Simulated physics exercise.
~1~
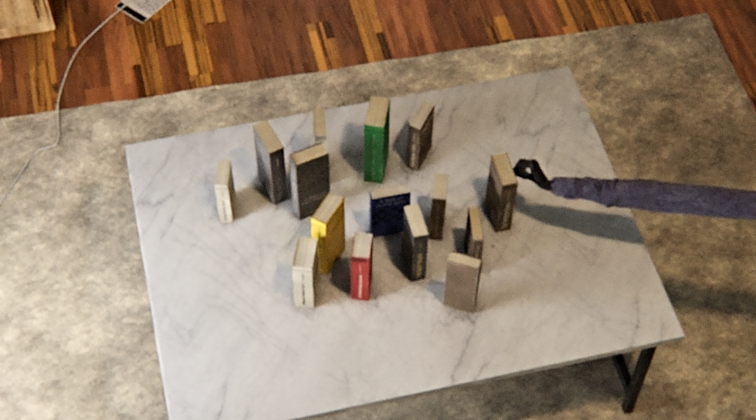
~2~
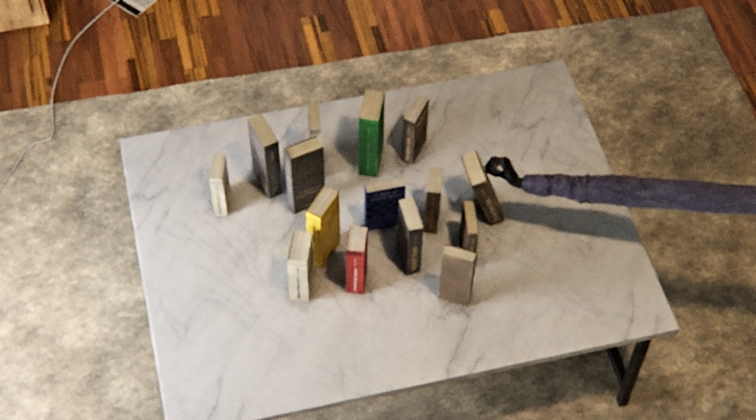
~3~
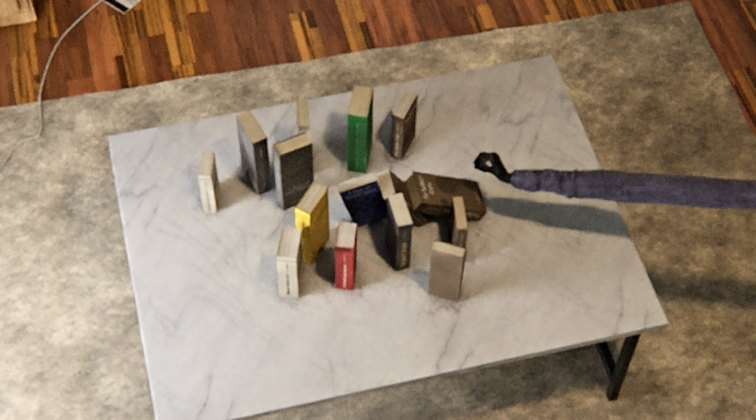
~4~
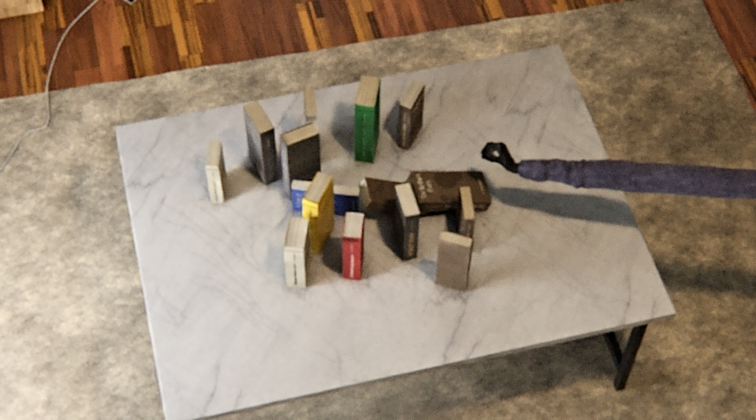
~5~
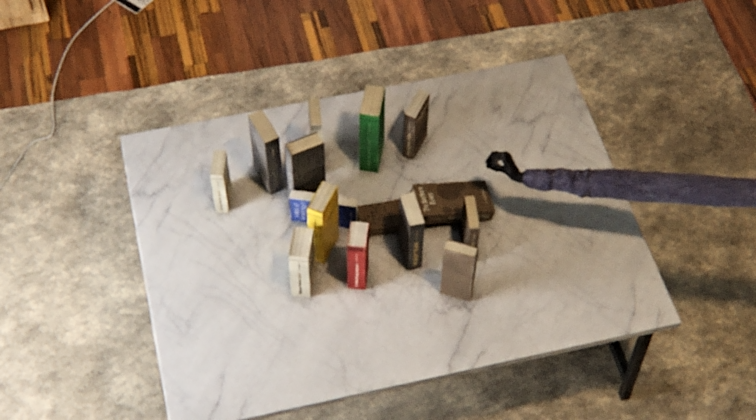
We see a dark-sleeved arm push a brown book at the right of a group of upright books on a marble table; it topples left onto another brown book, which falls and knocks the dark blue book flat, while the red, yellow and green books stay standing.
